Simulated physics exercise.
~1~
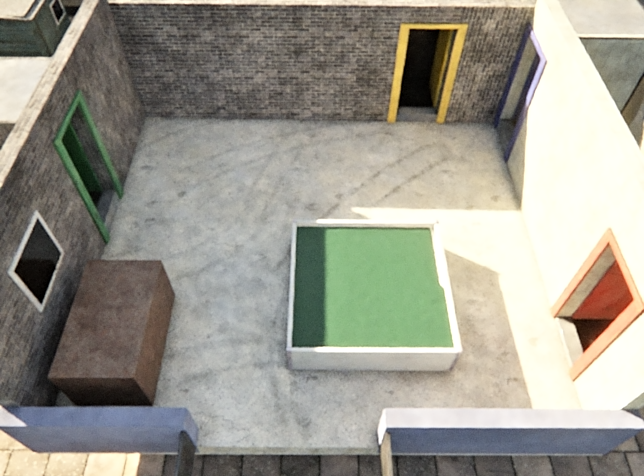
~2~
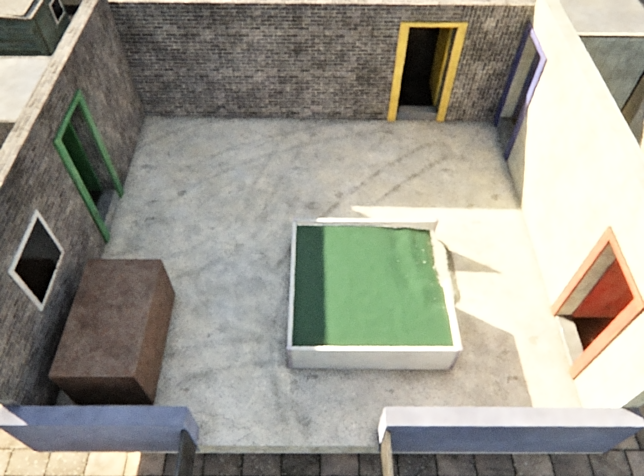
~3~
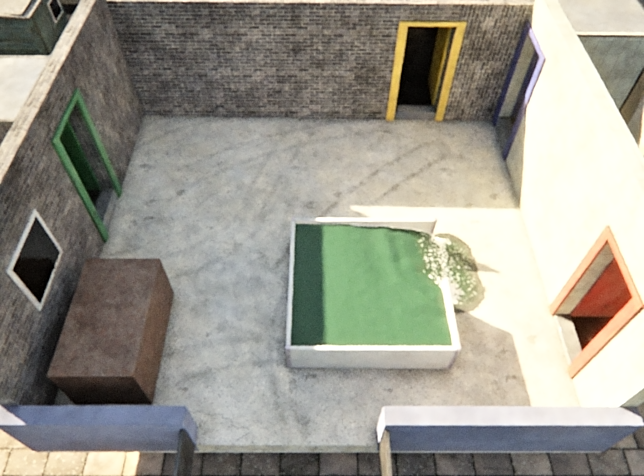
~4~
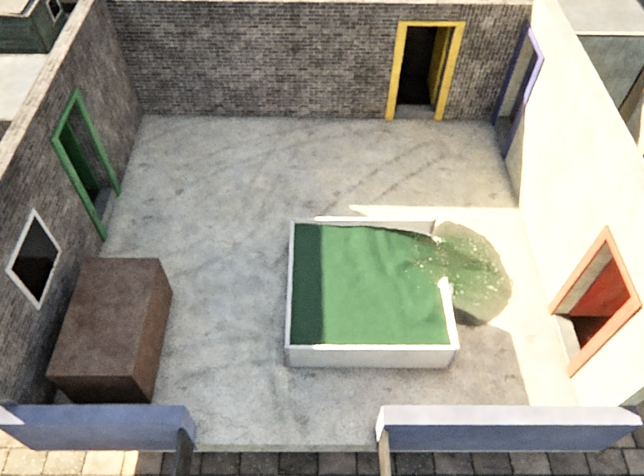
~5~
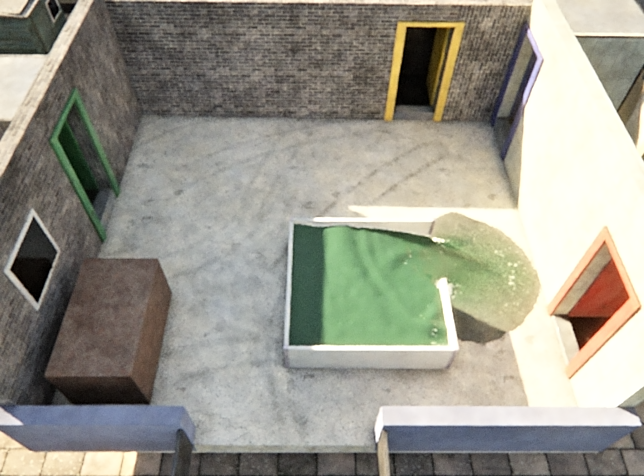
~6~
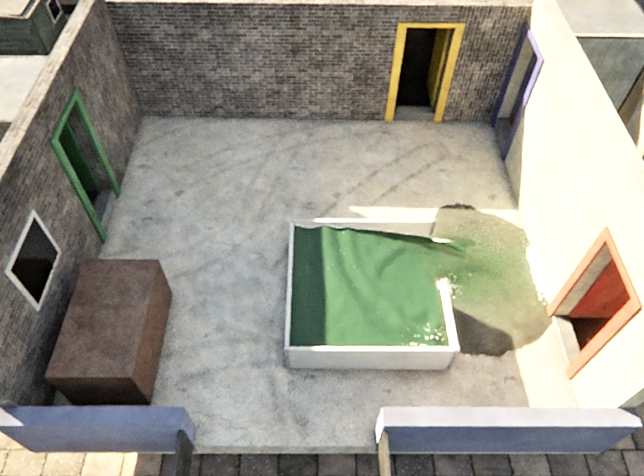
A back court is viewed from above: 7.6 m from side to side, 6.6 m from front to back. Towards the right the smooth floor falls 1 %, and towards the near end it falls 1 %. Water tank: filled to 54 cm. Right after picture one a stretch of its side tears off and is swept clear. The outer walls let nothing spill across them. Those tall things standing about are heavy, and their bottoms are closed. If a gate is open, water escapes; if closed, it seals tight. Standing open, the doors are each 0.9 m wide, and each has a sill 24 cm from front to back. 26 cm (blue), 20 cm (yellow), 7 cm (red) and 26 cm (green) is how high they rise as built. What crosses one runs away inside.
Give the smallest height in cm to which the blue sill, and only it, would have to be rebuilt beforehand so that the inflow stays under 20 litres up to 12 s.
Roughly 16 cm.
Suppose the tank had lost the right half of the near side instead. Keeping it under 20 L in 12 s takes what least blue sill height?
A height of around 8.5 cm.
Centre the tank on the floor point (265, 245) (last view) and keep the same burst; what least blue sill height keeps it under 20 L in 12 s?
About 20 centimetres.
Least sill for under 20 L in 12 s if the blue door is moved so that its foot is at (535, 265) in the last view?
31 cm.
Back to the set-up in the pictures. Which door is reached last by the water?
That would be the green door.
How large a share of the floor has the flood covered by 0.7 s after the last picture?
Roughly 10 percent.
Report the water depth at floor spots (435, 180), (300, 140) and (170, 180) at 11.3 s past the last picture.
Around 4 cm, 2 cm and 4 cm.
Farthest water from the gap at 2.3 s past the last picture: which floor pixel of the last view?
At about (492, 125).
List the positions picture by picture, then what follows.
In the first picture, still water, 54 cm deep, in the water tank at (369, 283); the blue door at (515, 103) is dry.
In the second picture, the gap is at (435, 264), the front 0.3 m out at (455, 299); the back of the water tank holds 54 cm.
In the third picture, water pours out at (433, 265) and has run 0.7 m, to (478, 296); about 10 cm deep outside, 54 cm at the back.
In the fourth picture, water pours out at (432, 264) and has run 1.3 m, to (507, 286); about 7 cm deep outside, 54 cm at the back.
In the fifth picture, the front is at (535, 290), 1.7 m from the gap at (431, 265); 2.9 m2 of floor is wet, 54 cm left at the back.
In the sixth picture, water pours out at (432, 266) and has run 1.9 m, to (550, 316); about 5 cm deep outside, 54 cm at the back; 2.2 m in a straight line remain to the blue door at (513, 102).
Then, 0.7 s after the last picture water covers 10 % of the floor, deepest (36 cm) near (526, 270); it has not reached the blue door.
Then, 2.3 s after the last picture water covers 25 % of the floor, deepest (30 cm) near (536, 270); 15 cm at the blue door, 0 litres in over its 26 cm sill.
Then, 11.3 s after the last picture water covers 100 % of the floor, deepest (12 cm) near (585, 429); 8 cm at the blue door, 1 litre in over its 26 cm sill.
At the blue door as built, the water peaked near 19 cm, 4.1 s after the last picture.
With a sill of 13 cm, 44 litres would have come in within the 12 s; with 17.5 cm, 14 litres. So under 20 litres takes about 16 cm.
